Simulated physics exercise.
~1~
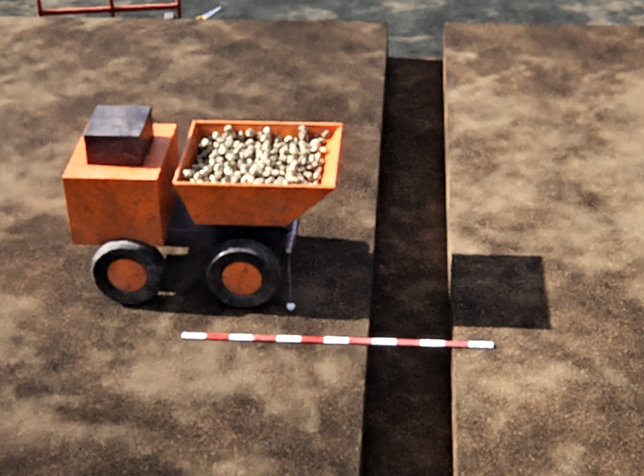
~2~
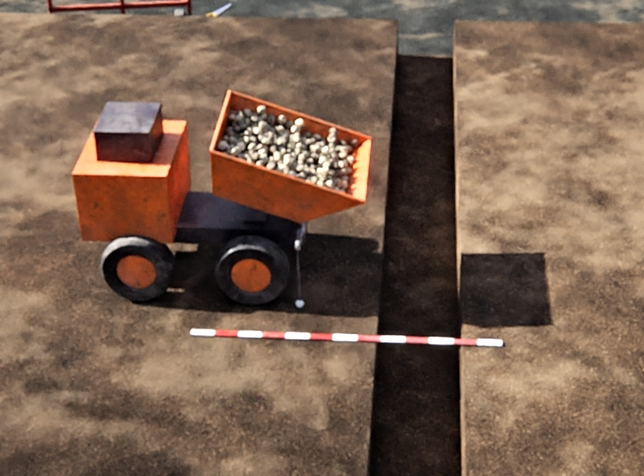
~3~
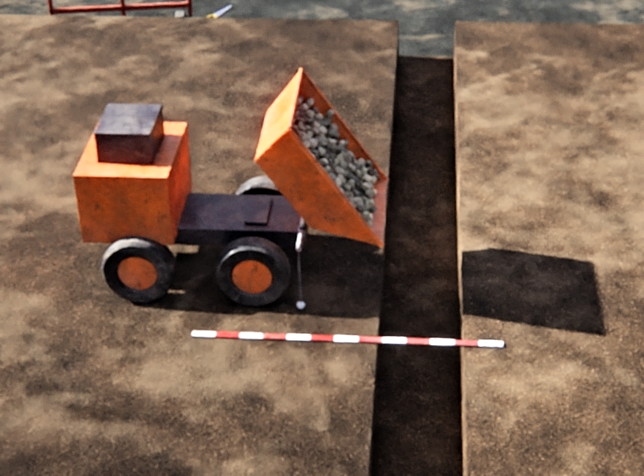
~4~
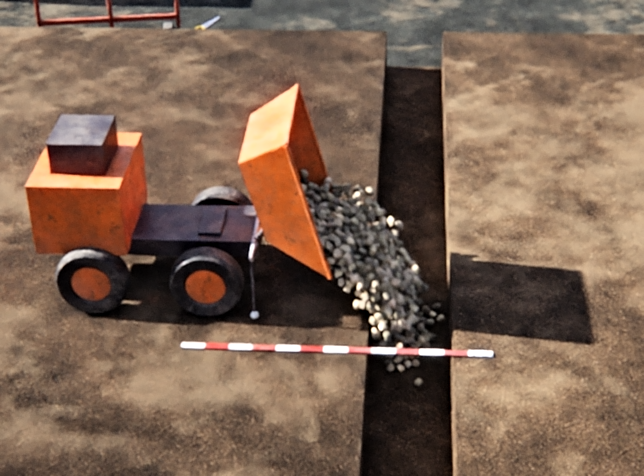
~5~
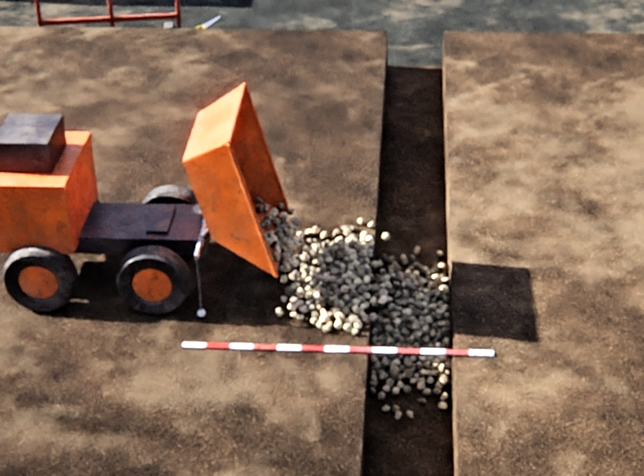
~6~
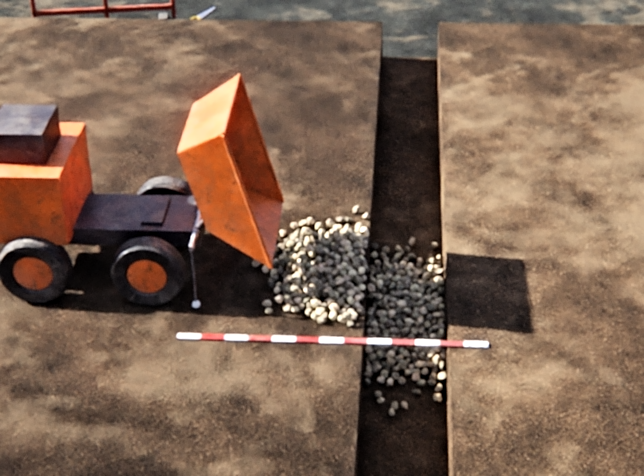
An orange dumper tips its stones partly into a trench while rolling back to the left.
